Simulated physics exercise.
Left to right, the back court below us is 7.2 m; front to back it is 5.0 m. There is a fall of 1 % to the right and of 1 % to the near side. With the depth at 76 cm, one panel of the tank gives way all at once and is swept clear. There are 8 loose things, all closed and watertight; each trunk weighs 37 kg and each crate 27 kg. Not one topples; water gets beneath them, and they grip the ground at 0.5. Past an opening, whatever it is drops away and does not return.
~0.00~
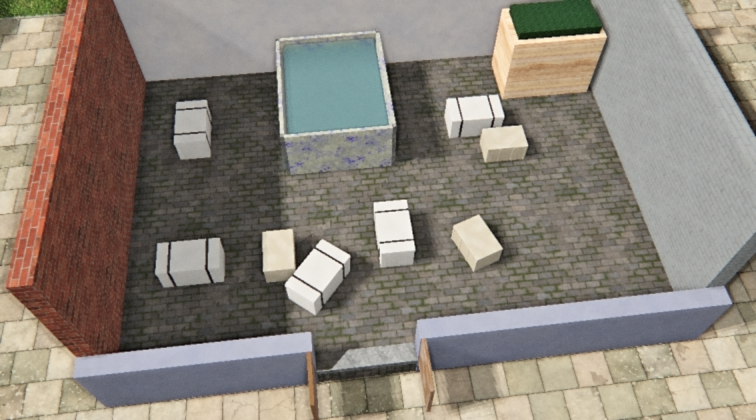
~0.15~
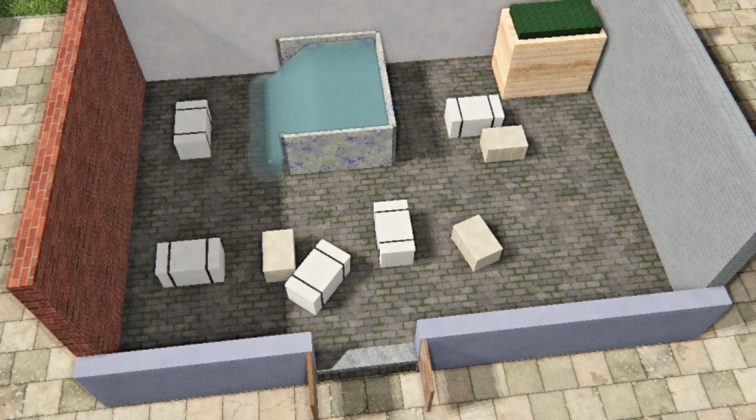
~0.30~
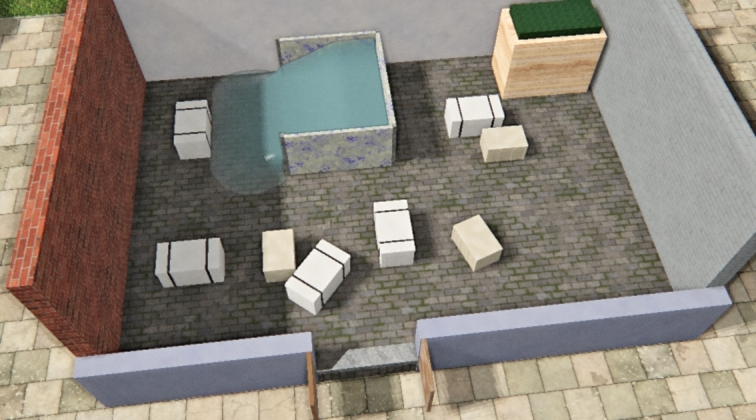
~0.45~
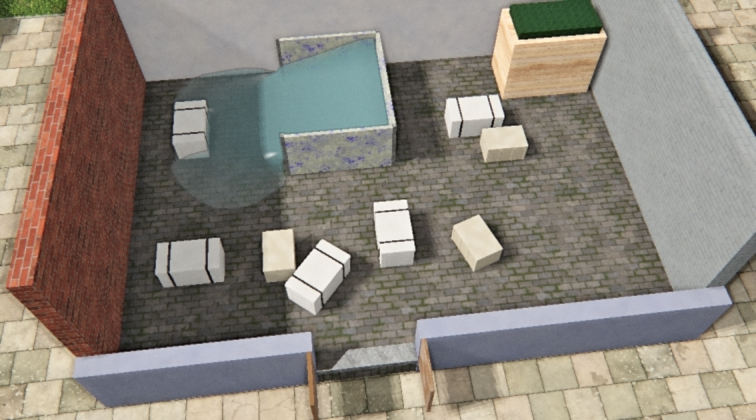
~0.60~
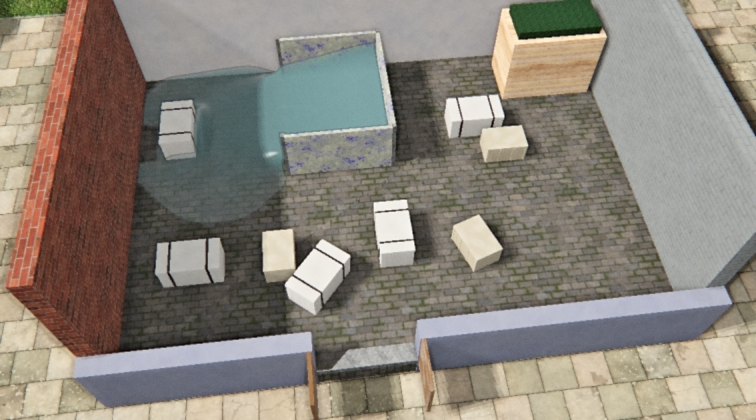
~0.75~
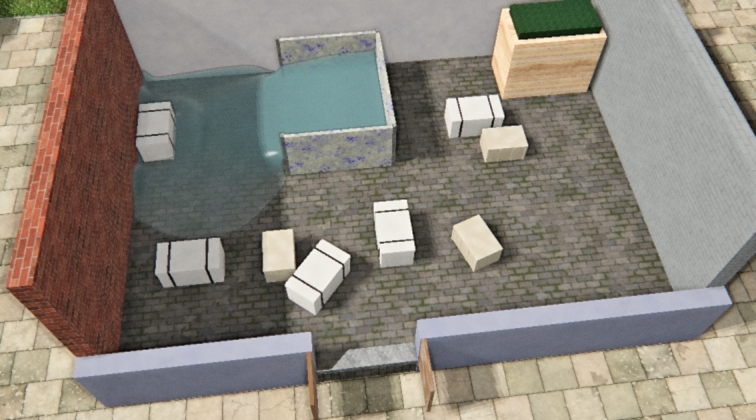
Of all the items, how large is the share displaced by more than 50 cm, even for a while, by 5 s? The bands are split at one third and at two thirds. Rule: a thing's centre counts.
It ends in the middle band.
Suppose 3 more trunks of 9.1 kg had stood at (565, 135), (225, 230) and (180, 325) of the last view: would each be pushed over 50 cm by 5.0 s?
Result, in sequence: Below the mark / above the mark / above the mark.
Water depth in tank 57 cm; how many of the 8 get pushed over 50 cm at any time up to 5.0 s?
It would come to 4 of them.
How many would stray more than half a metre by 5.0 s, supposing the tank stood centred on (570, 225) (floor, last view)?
The answer would then be 6.
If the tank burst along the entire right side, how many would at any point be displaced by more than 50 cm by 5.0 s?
Result: 2 of them.
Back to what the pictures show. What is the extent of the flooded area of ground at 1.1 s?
Close to 10.0 m2, I'd say.
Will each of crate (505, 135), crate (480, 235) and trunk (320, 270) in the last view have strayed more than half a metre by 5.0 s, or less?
Taking them in turn, the answers are smaller, smaller and greater.
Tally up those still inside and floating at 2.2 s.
Count at that moment: 1.
After 1.1 s 1 of 8 are over 50 cm from their spots; 1 afloat.
After 2.2 s 1 of 8 are over 50 cm from their spots; 1 afloat.
After 3.5 s 3 of 8 are over 50 cm from their spots; 0 afloat.
After 5.0 s 4 of 8 are over 50 cm from their spots, and 4 have been at some point; 1 afloat.
